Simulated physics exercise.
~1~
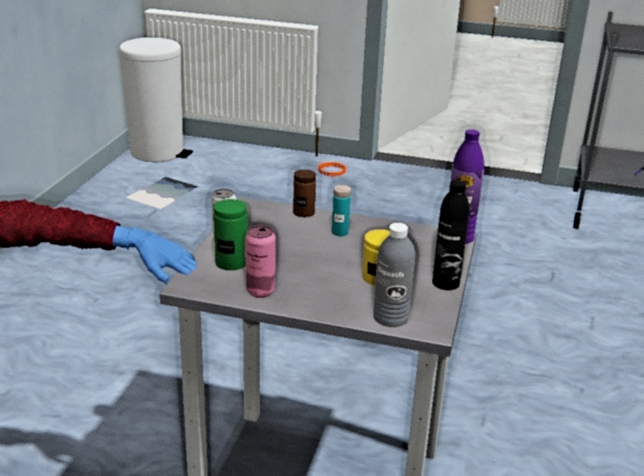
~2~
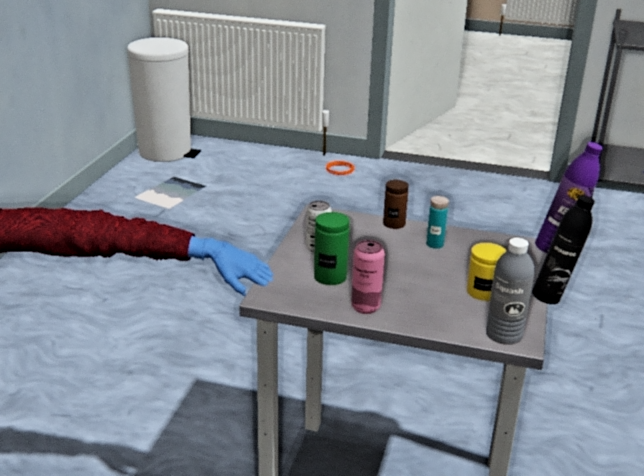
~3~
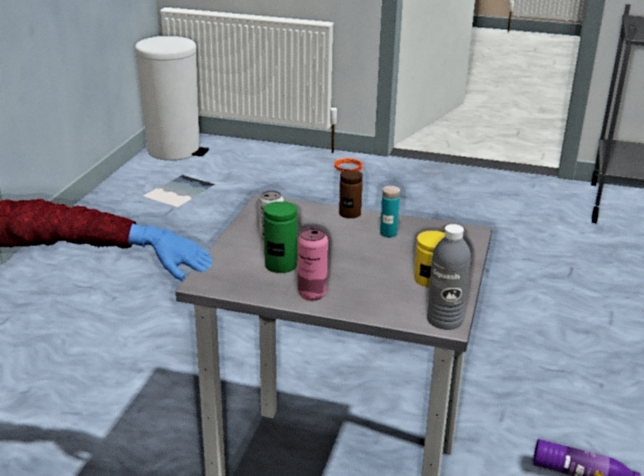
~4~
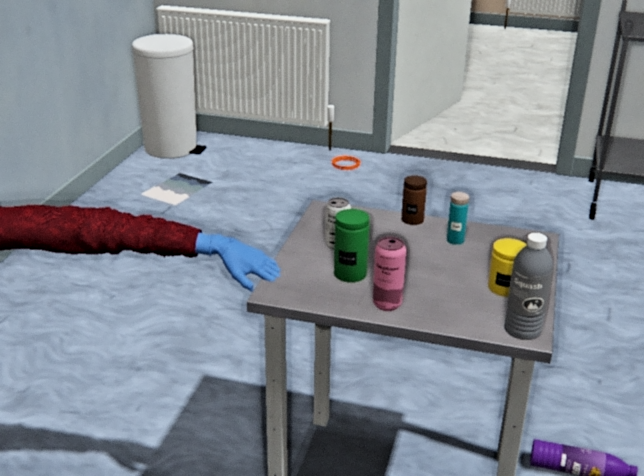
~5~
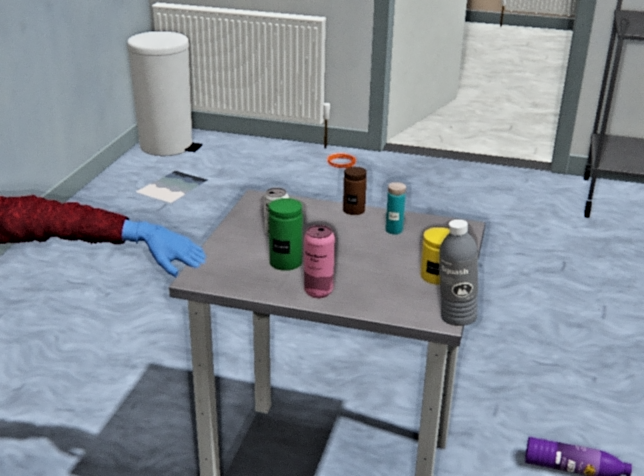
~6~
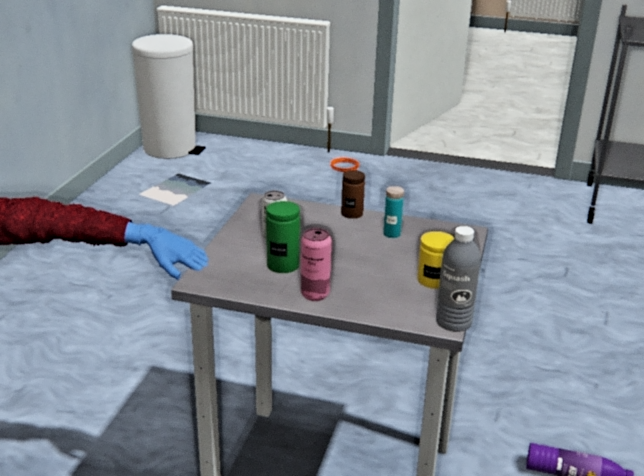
A small grey table stands on a pale blue floor in a room with a radiator and white bin, seen from slightly above by a gently swaying camera. A blue-gloved hand in a red sleeve rests by its left edge, near green, pink, white, brown, turquoise, yellow and grey containers, with black and purple bottles at the right. The table shifts right, and the black and purple bottles tip over the right edge. The table goes back left, then right and left again. The purple bottle lies on the floor, the black one is out of sight, and seven containers remain upright.
